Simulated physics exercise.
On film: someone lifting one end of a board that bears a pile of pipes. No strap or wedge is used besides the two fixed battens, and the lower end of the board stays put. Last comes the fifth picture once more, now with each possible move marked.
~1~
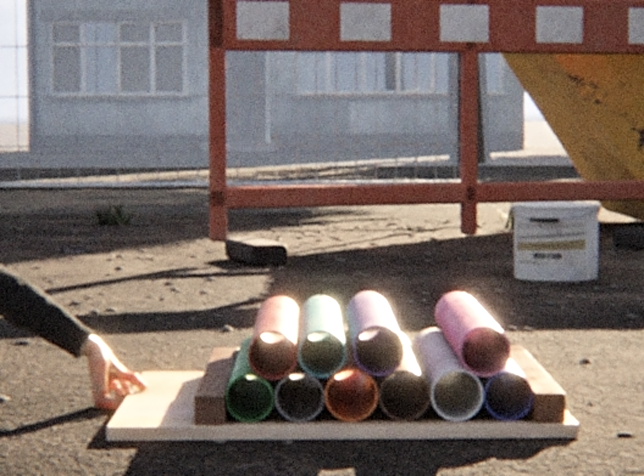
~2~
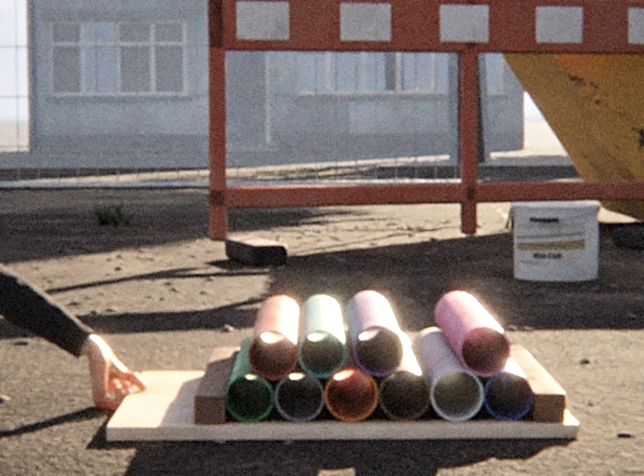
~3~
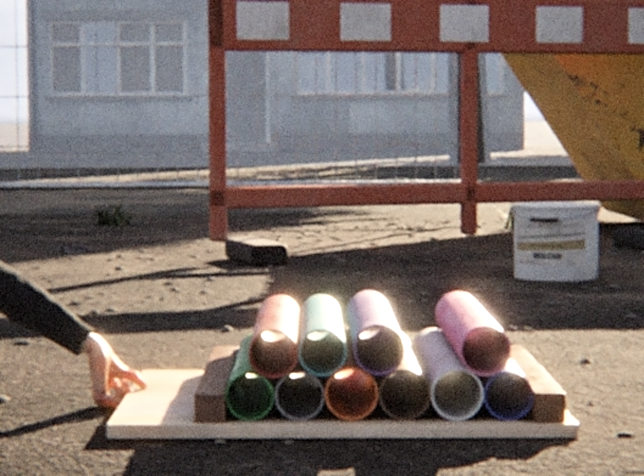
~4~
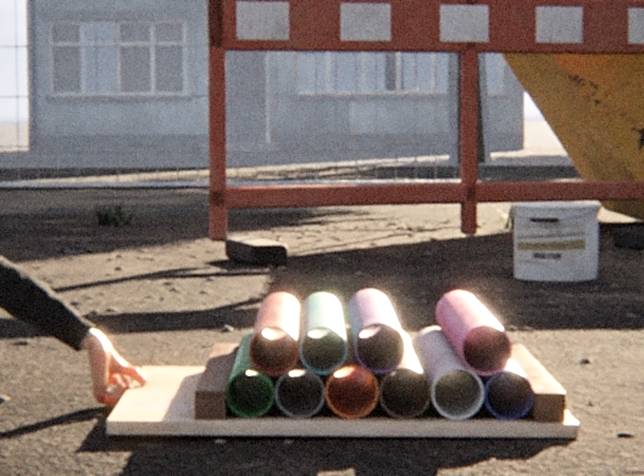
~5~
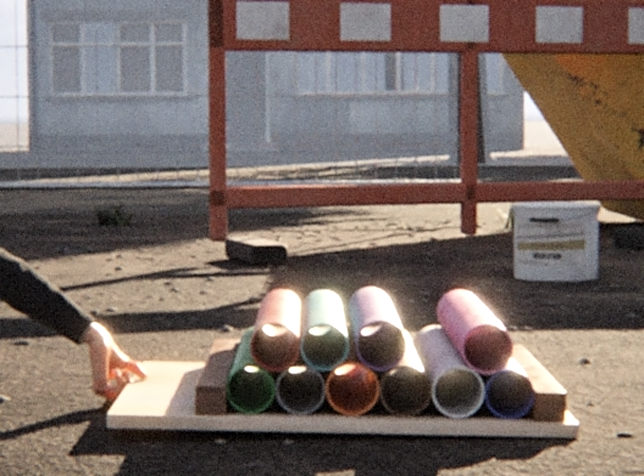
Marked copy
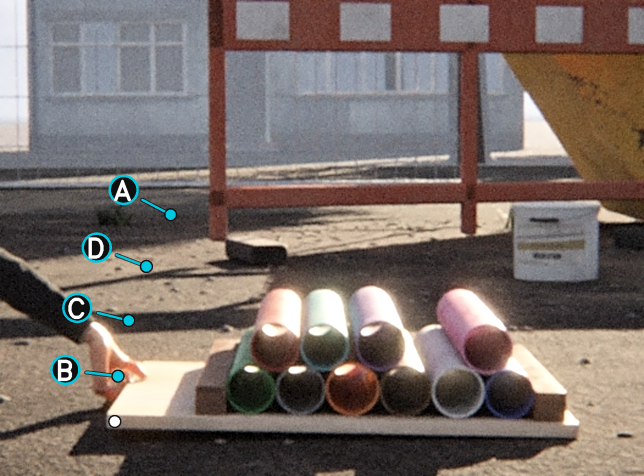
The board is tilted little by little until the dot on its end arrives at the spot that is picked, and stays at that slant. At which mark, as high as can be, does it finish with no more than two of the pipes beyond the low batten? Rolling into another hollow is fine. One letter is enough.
Raise it to A.
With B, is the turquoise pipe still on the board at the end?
Yes, with B.
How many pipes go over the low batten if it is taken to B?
It comes to none.
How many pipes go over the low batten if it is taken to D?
It comes to none.
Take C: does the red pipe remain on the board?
Yes, with C.
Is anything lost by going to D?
No, at D.
On the marked copy, A at (171, 215); B at (118, 376); C at (129, 320); D at (146, 266); the white dot at (115, 421).
Following A. Soon after the start, board at 17°.
Later, board at 28°.
In the end, board at 28°, one over the low batten (pink).
As for the rest, B none over the low batten; C none over the low batten; D none over the low batten.
